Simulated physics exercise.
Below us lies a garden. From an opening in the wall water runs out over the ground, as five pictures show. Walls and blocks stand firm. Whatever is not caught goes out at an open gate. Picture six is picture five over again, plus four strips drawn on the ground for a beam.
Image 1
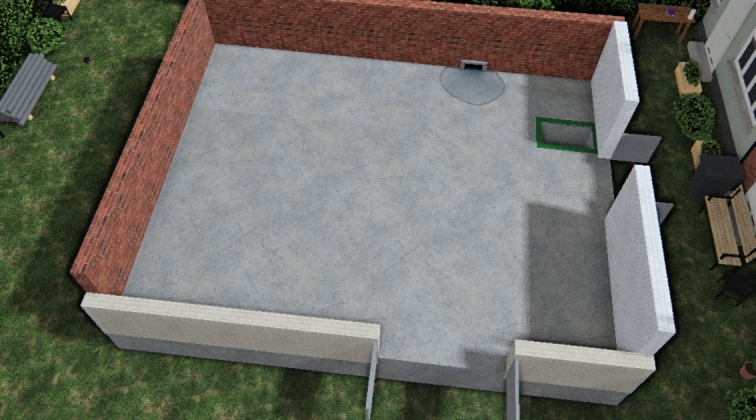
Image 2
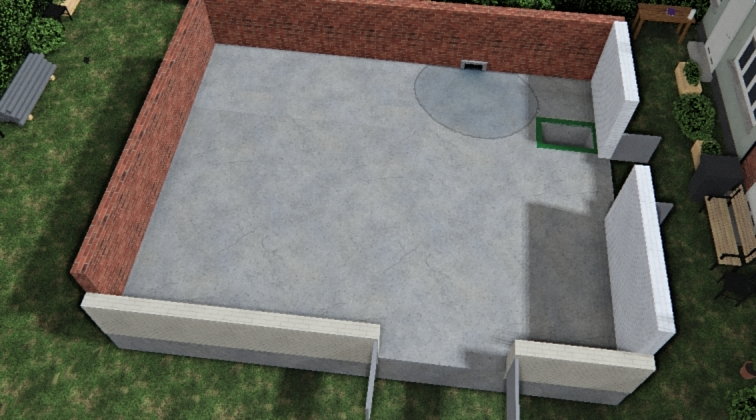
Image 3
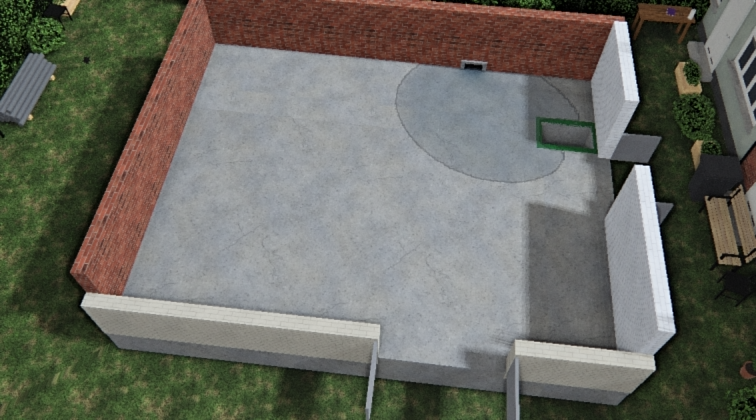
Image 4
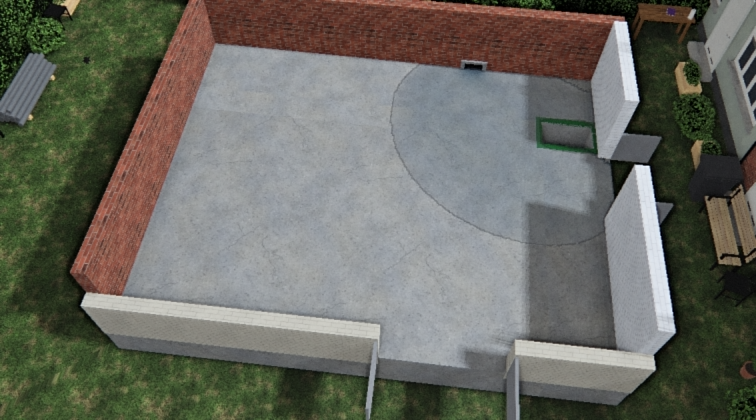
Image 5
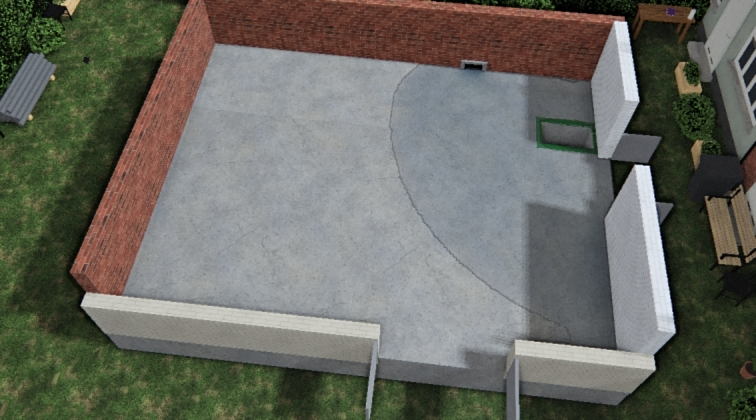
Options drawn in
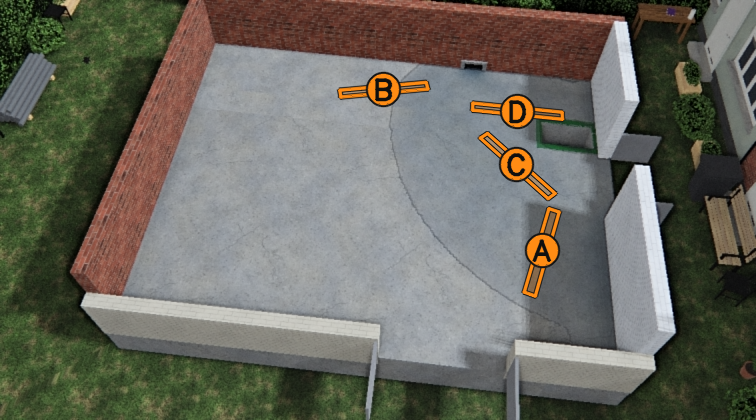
In a walled garden, water spreads from an outfall across the paving and reaches a green drain pit.
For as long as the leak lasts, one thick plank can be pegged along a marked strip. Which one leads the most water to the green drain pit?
Go for D.
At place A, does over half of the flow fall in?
No, it does not.
In orange, A from (529, 294) to (554, 210); B from (340, 93) to (427, 85); C from (483, 135) to (551, 196); D from (472, 106) to (562, 115).
If A is chosen, about 28 % of the stream goes into the green drain pit, about 70 % out by the gates.
If B is chosen, about 28 % of the stream goes into the green drain pit, about 70 % out by the gates.
If C is chosen, about 31 % of the stream goes into the green drain pit, about 66 % out by the gates.
If D is chosen, about 48 % of the stream goes into the green drain pit, about 50 % out by the gates.
